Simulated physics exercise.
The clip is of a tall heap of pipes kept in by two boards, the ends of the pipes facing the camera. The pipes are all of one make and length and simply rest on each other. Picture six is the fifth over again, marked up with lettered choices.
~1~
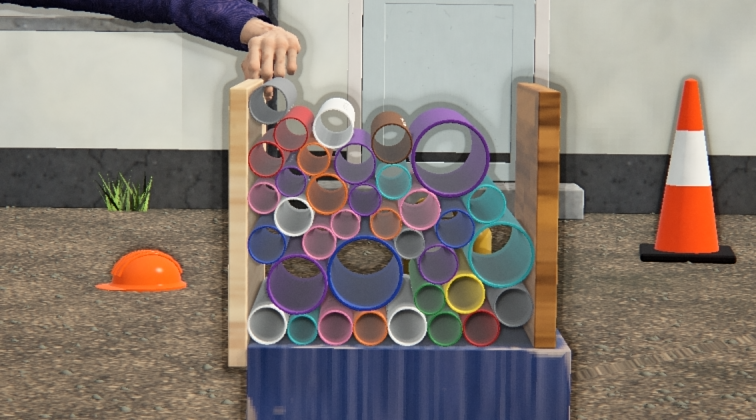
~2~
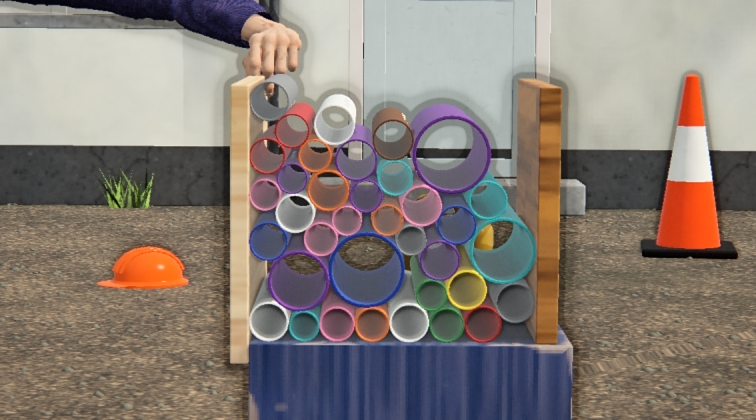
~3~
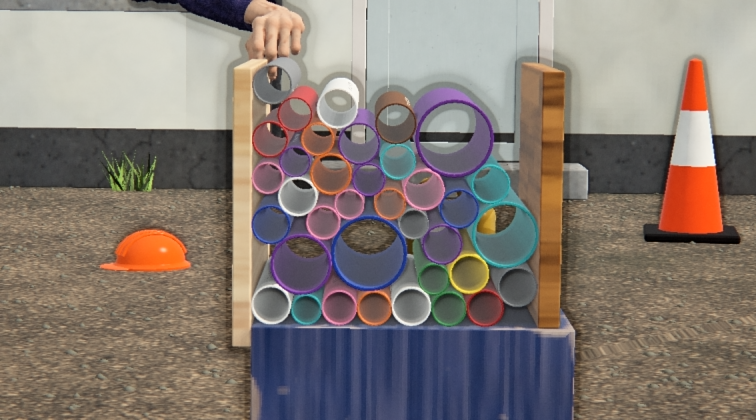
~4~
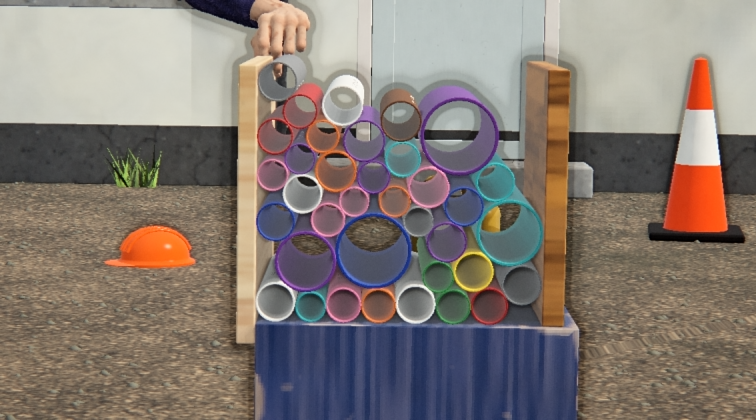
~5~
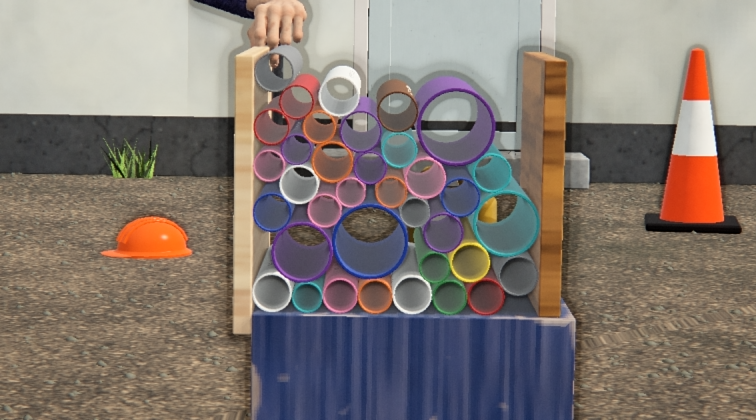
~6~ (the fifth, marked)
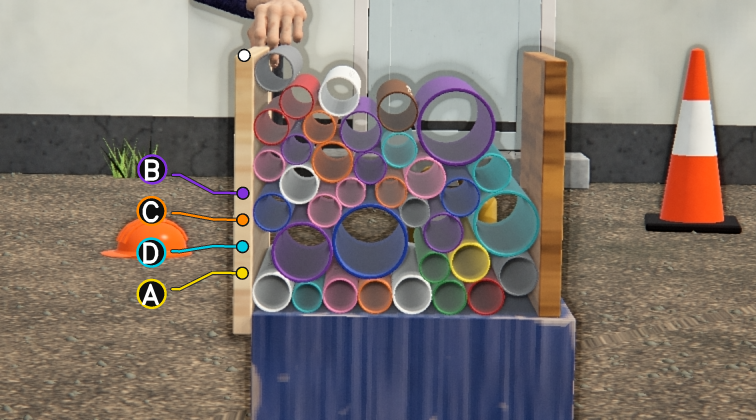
Outside a building, a hand resting at the top left of stacked colourful pipes between two boards, the view shifting slightly.
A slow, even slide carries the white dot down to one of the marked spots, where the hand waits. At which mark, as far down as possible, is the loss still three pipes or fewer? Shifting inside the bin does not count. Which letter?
The answer is mark B.
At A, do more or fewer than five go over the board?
It loses more than five.
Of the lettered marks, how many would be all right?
One of the four.
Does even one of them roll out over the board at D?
At D: Yes.
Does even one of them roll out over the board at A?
Yes, at A.
On the marked copy, A at (242, 273); B at (243, 193); C at (243, 220); D at (242, 247); the white dot at (244, 56).
Taking B. A third of the way, top of the board (254, 117).
Two thirds of the way, top of the board (253, 189).
When it is over, top of the board (253, 192), one out over the board.
As for the rest, A more than three out over the board; C more than three out over the board; D more than three out over the board.
